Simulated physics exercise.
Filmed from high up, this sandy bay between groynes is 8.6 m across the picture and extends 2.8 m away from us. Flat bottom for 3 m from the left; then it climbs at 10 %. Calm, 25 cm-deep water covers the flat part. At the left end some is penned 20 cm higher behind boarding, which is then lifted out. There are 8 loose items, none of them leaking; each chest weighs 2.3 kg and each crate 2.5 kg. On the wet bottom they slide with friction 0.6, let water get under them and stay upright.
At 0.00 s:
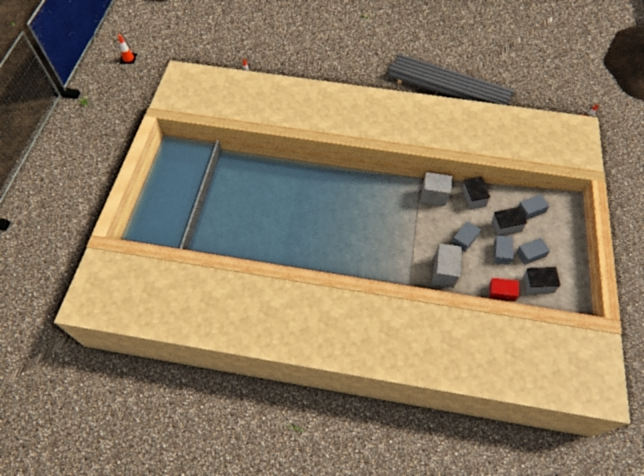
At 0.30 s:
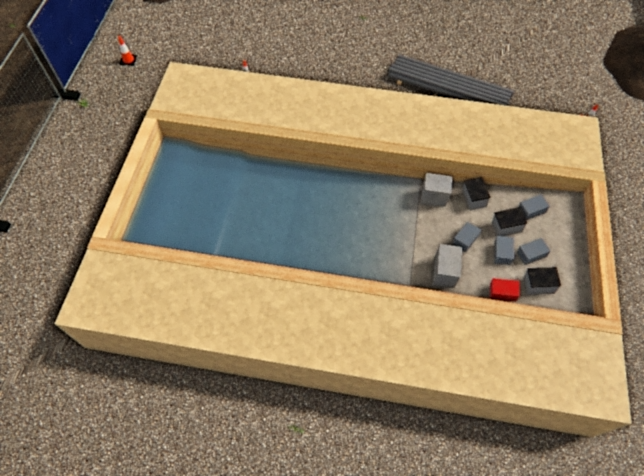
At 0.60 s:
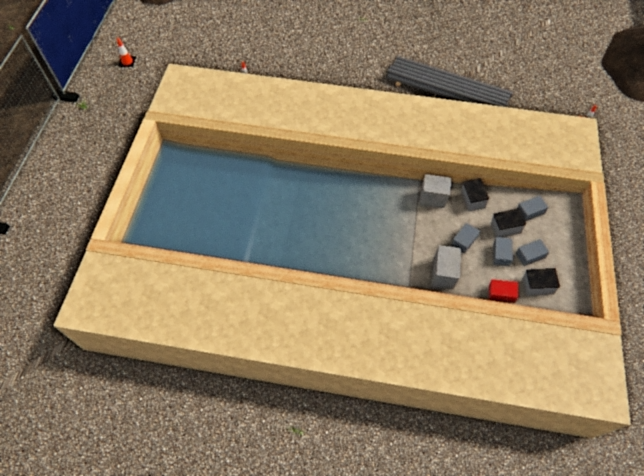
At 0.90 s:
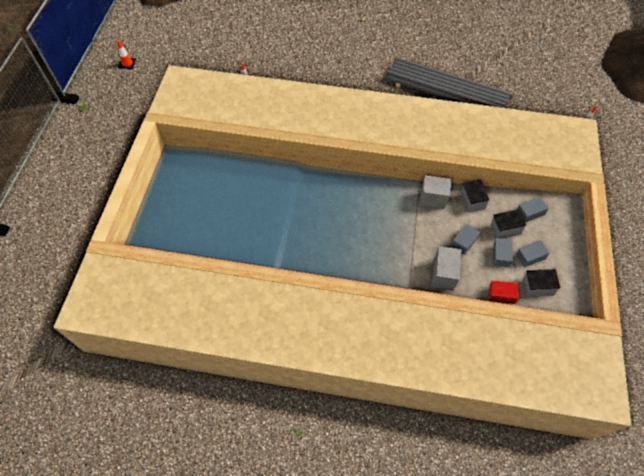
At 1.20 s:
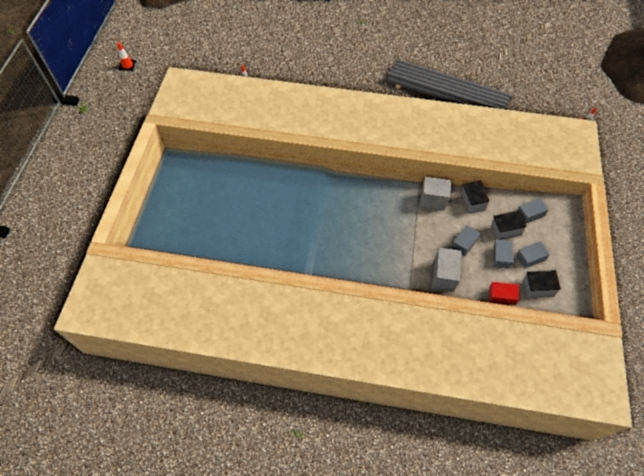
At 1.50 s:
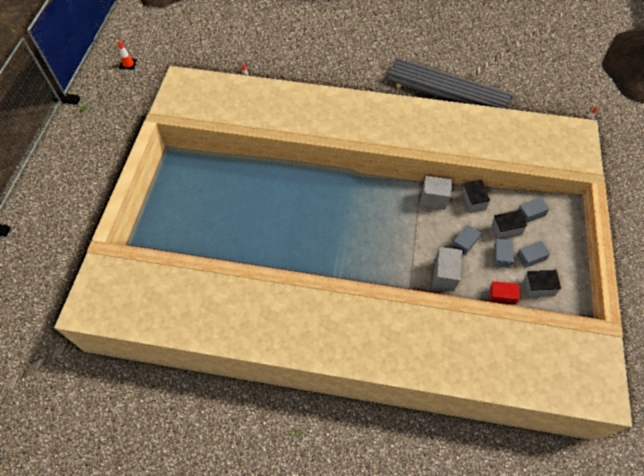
Water penned behind a thin board at the left end of a walled, sandy-coloured bay surges rightward as a low wave once the board disappears, crossing the shallow water toward the grey blocks and red crate, which stay still.
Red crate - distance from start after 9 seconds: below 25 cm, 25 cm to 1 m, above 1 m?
25 cm to 1 m.
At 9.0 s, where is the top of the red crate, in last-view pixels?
Roughly at (467, 295) in the last picture.
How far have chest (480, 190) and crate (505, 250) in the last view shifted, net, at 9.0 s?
40 cm and 250 cm respectively.
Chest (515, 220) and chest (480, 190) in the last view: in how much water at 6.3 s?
Roughly 2 and 5 cm.
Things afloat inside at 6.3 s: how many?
3 at that moment.
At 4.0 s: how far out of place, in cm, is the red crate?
5 cm, give or take.
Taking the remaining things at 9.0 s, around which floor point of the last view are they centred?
(448, 245).
After 2.1 s the red crate is near (507, 290), 0.0 m from its start, aground; 0 afloat.
After 4.0 s the red crate is near (508, 289), 0.0 m from its start, aground; 2 afloat.
After 6.3 s the red crate is near (470, 290), 0.6 m from its start, afloat; 3 afloat.
After 9.0 s the red crate is near (467, 295), 0.7 m from its start, aground; 3 afloat.
